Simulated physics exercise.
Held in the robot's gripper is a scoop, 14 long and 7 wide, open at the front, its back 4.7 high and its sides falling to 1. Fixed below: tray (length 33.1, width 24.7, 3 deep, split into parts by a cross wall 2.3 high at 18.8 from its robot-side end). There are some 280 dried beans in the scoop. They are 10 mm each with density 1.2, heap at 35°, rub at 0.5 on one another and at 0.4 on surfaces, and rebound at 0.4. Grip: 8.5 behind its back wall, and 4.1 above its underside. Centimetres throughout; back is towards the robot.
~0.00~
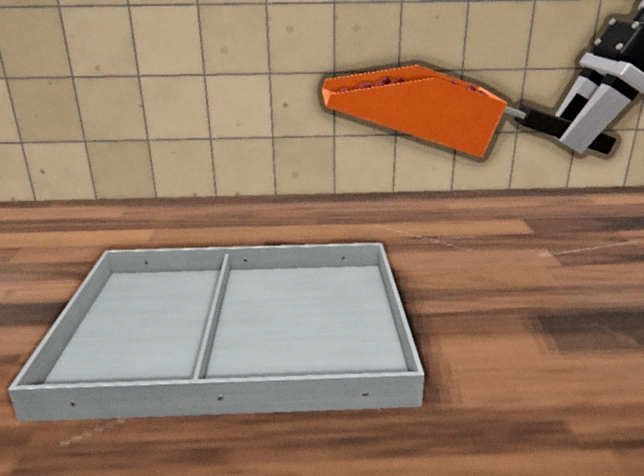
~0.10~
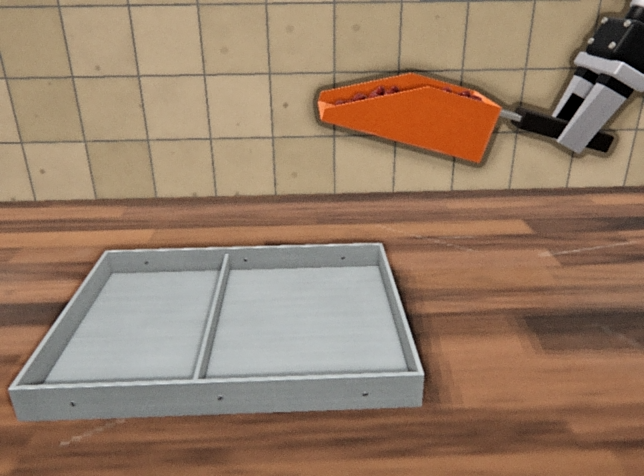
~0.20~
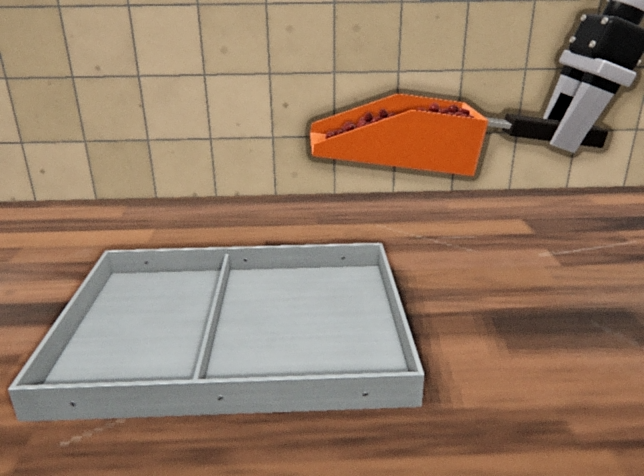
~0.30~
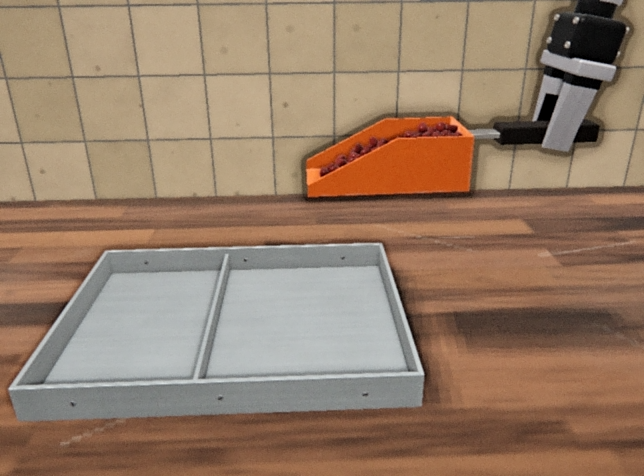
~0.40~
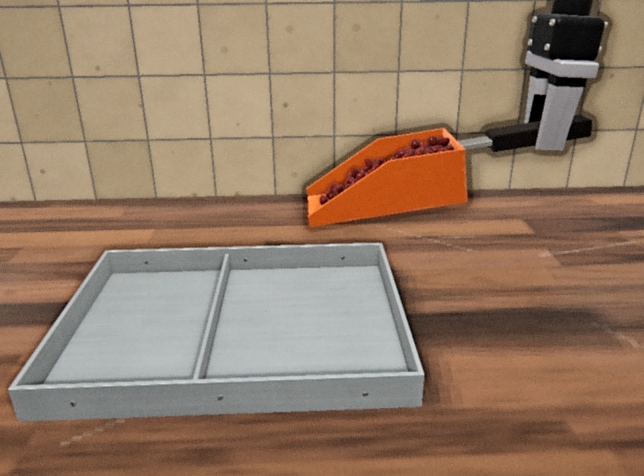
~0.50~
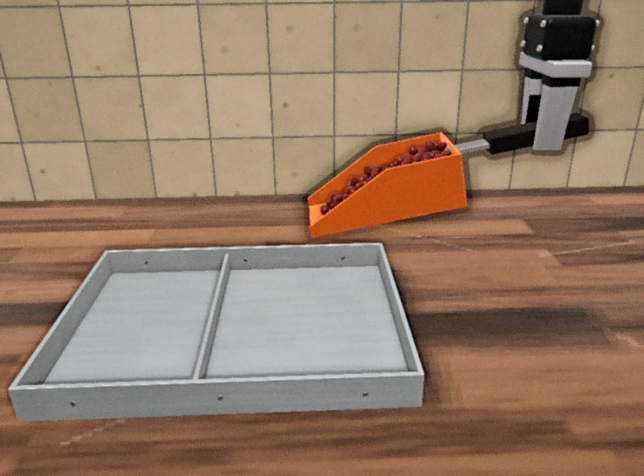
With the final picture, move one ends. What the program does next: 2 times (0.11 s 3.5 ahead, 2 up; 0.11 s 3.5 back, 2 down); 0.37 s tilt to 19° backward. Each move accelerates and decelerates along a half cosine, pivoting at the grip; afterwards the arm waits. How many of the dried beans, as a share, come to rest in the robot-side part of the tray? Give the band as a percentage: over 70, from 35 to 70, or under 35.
Over 70 %.
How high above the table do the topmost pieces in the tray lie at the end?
Roughly 3.5 cm.
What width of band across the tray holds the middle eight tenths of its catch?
Around 12 cm across.
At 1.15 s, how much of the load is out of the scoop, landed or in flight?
100 %.
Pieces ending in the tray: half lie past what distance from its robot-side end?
It comes to around 16 cm.
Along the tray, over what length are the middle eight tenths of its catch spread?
About 14 cm.
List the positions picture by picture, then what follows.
Scoop floor at (414, 123), tilted 19° backward; upper third of the load around (408, 94), from x 345 to 495, top at y 85; 280 on the scoop, in the first picture.
Scoop floor at (410, 131), tilted 16° backward; upper third of the load around (411, 102), from x 340 to 490, top at y 95, in the second picture.
Scoop floor at (403, 151), tilted 9° backward; upper third of the load around (424, 123), from x 330 to 475, top at y 110, in the third picture.
Scoop floor at (397, 176), level; upper third of the load around (425, 145), from x 325 to 465, top at y 125, in the fourth picture.
Scoop floor at (396, 194), tilted 8° forward; upper third of the load around (426, 162), from x 325 to 455, top at y 140, in the fifth picture.
Scoop floor at (396, 200), tilted 11° forward; upper third of the load around (425, 168), from x 325 to 455, top at y 145; 280 on the scoop, in the sixth picture.
By 0.82 s, tilted 11° forward, highest piece 17 above the table; 141 in the robot-side part, 114 on the scoop, 2 in the far-side part, 23 in flight or on a rim.
By 1.15 s, tilted 7° backward, highest piece 20 above the table; 224 in the robot-side part, 52 in the far-side part, 3 on the scoop, 1 in flight or on a rim.
By 1.51 s, tilted 19° backward, highest piece 23 above the table; 225 in the robot-side part, 52 in the far-side part, 3 on the scoop.
By 2.56 s, tilted 19° backward, highest piece 20 above the table; 225 in the robot-side part, 52 in the far-side part, 3 on the scoop.
Final count, 225 in the robot-side part, 52 in the far-side part, 3 on the scoop. That is 80 % in the robot-side part of the tray.
